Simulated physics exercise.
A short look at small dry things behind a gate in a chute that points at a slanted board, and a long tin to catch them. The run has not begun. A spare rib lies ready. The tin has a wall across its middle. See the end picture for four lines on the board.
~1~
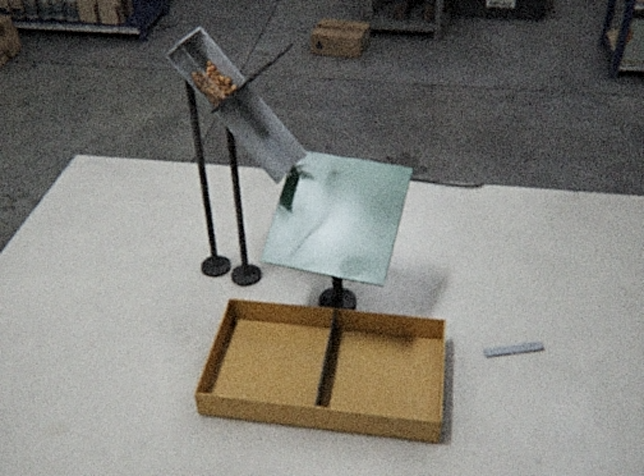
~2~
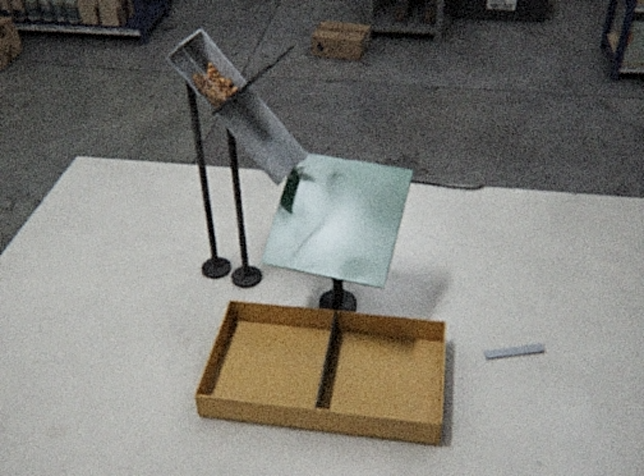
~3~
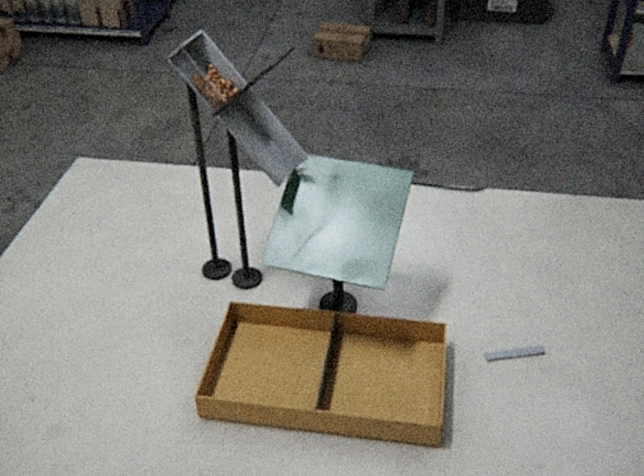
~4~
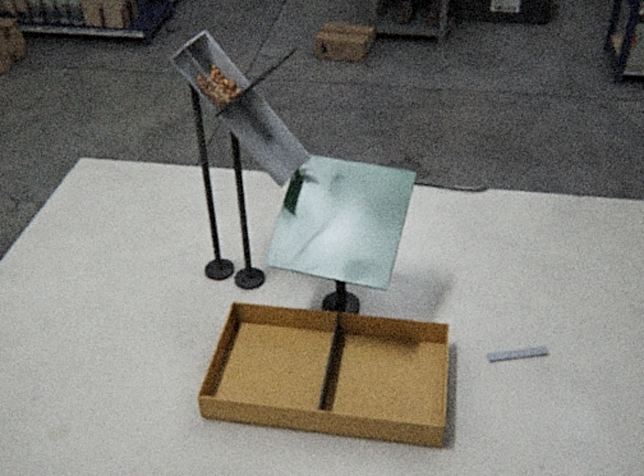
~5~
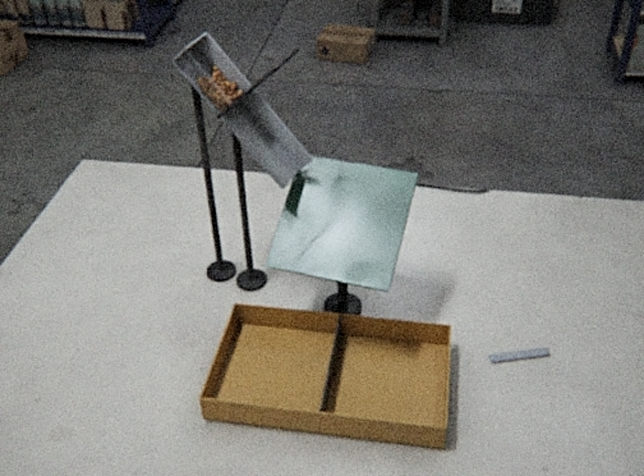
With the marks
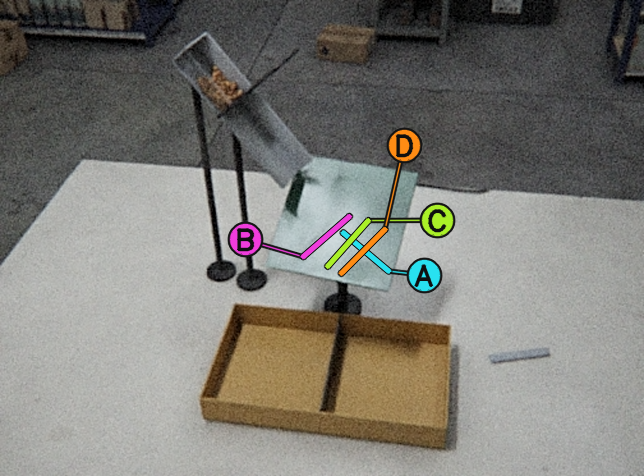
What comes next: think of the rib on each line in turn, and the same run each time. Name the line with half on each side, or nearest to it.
Line A does it best.
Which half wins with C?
Left.
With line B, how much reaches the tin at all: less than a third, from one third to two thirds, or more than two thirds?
Line B gives more than two thirds.
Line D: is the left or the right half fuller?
The left half.
On the marked copy, line A from (343, 232) to (388, 271); line B from (349, 216) to (303, 256); line C from (368, 220) to (327, 266); line D from (385, 229) to (341, 273).
With A, of what is caught, roughly half in the left half, roughly half in the right.
With B, of what is caught, almost all in the left half, about a tenth in the right.
With C, of what is caught, almost all in the left half, just a few in the right.
With D, of what is caught, almost all in the left half, about a tenth in the right.
